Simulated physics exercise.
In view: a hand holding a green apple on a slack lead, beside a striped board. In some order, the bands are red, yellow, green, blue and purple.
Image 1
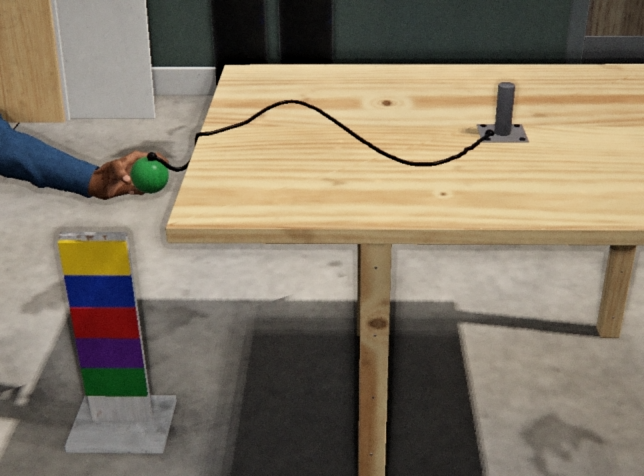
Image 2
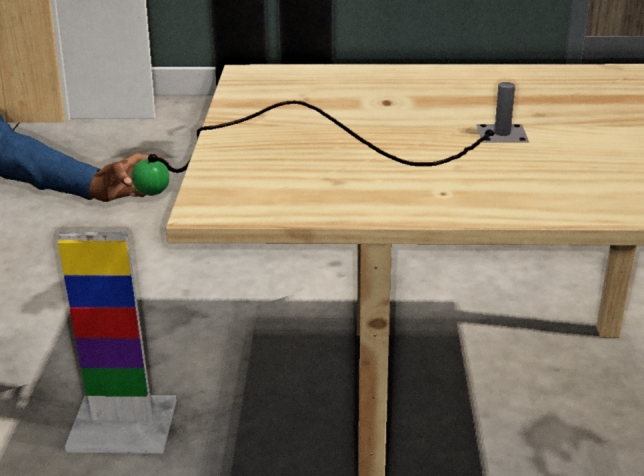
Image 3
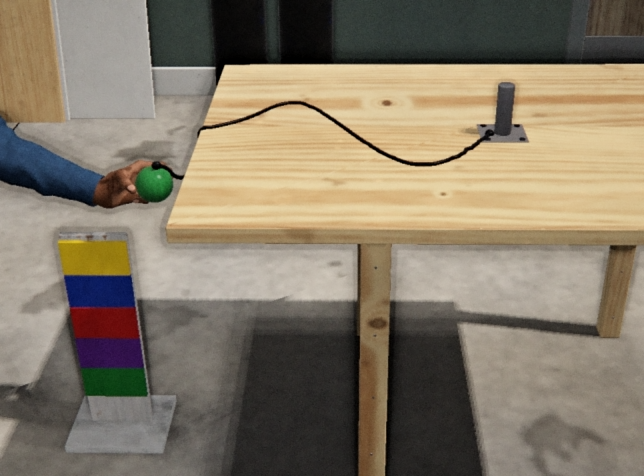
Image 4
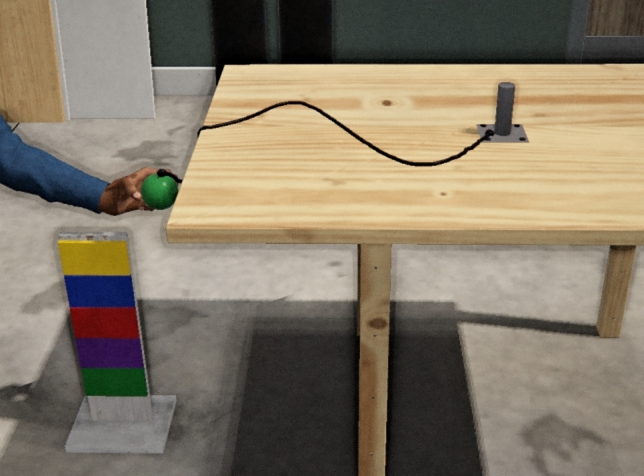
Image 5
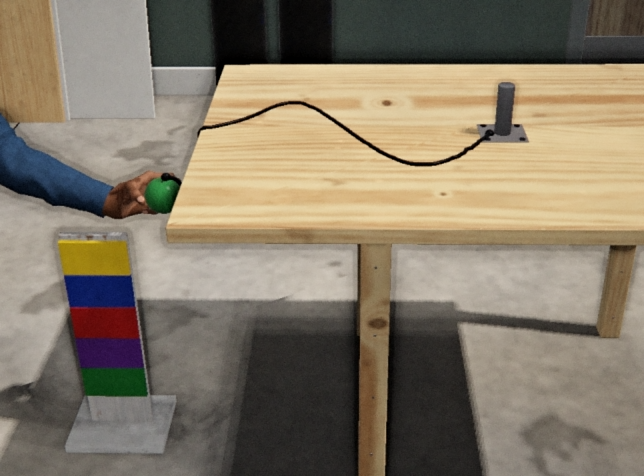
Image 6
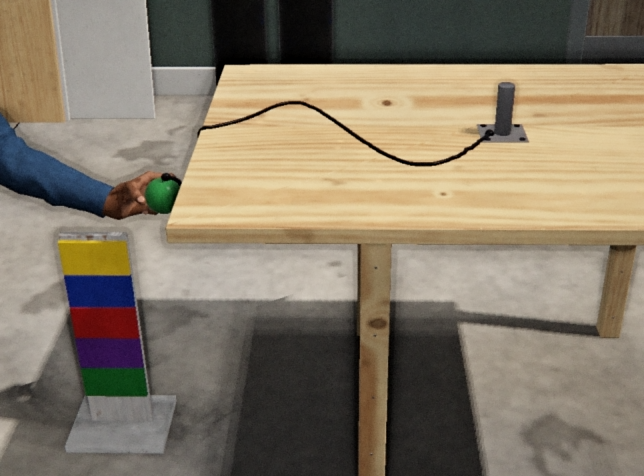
A hand holding a green ball on a slack black cord beside a table, moving it slightly right and down toward the edge.
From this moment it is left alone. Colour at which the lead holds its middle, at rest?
Purple.
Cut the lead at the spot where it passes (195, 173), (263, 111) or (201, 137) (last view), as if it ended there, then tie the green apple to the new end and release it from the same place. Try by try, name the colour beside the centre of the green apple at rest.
Red; higher than all five; blue.
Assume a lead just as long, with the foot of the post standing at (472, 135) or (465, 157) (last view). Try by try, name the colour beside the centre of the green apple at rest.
Green; green.
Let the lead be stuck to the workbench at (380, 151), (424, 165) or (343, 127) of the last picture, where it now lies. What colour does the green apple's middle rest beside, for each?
Taking the three tries in turn, you'd get red, red and blue.
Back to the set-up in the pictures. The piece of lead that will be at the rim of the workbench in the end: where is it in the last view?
In the last picture it is at roughly (310, 107).
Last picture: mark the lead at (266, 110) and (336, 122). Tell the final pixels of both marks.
The first moves to (198, 201), the second to (245, 140).
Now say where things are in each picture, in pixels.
The first picture shows green apple (150, 175); yellow (94, 260); blue (99, 292); red (105, 324); purple (109, 354); green (114, 383).
The second picture shows green apple (151, 177); lead through (466, 150) (393, 158) (339, 124) (285, 103) (213, 128).
The third picture shows green apple (154, 184).
The fourth picture shows green apple (159, 191); lead through (466, 150) (393, 158) (339, 124) (285, 104) (211, 127).
The fifth picture shows green apple (163, 195).
The sixth picture shows green apple (163, 196); lead through (466, 150) (393, 158) (339, 124) (285, 104) (211, 127).
A little later, apple near (220, 323); level with red.
Next, apple near (208, 355); level with purple.
When it is over, apple near (218, 353); level with purple. The lead holds its middle at purple.
